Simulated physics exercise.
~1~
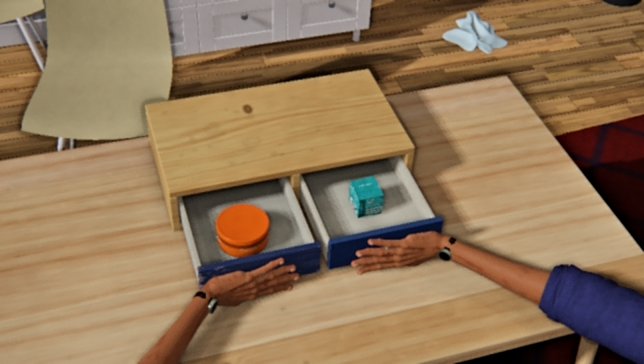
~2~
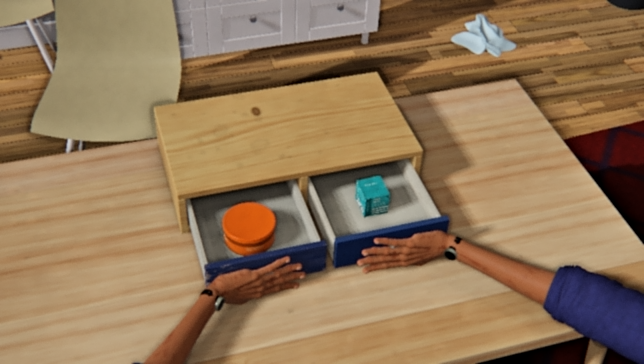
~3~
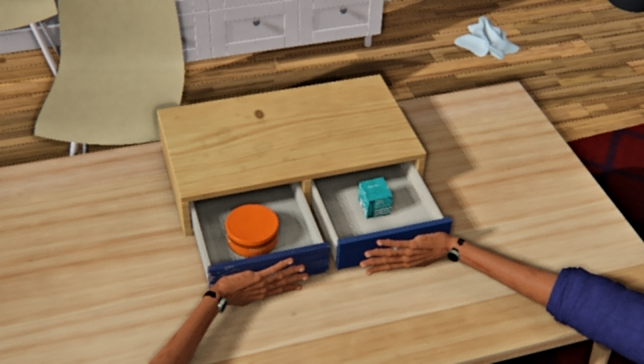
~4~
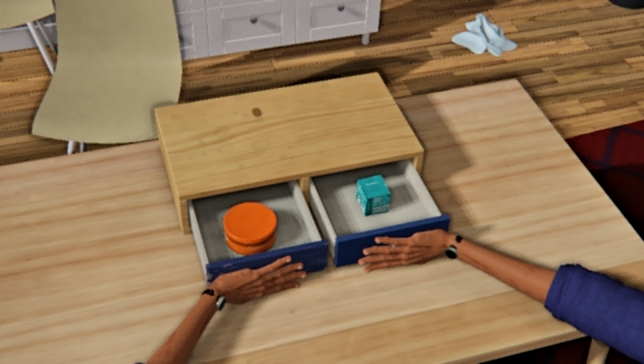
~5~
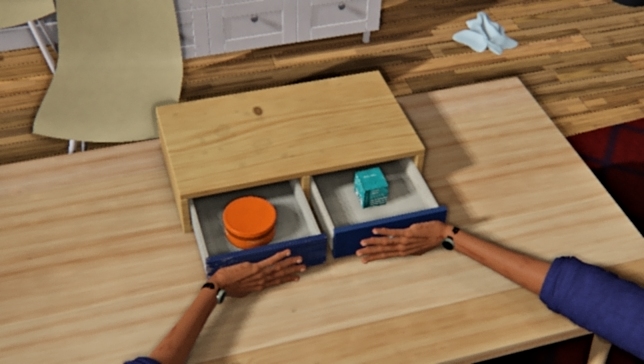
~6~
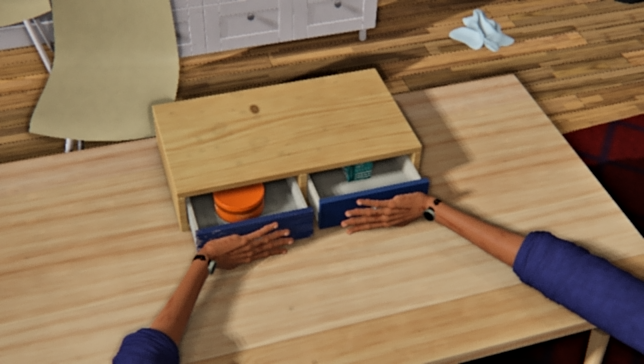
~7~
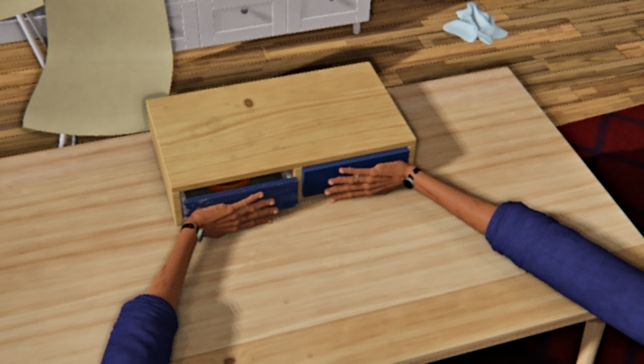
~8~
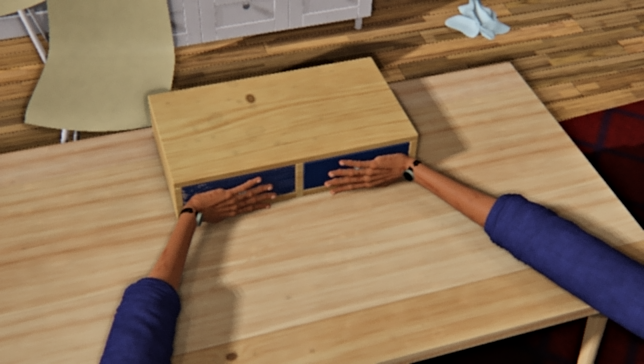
At first, a small wooden chest sits on a table with its two blue-fronted drawers pulled out, an orange tub in the left one and a turquoise carton in the right. A person's hands rest against the drawer fronts, and for a while the drawers stay open. Then both hands push, and the drawers slide inward together, carrying the tub and carton under the top. The right drawer gets nearly in while the left still shows a gap. Finally, both drawers shut flush, hiding their contents, with the hands still against the fronts.
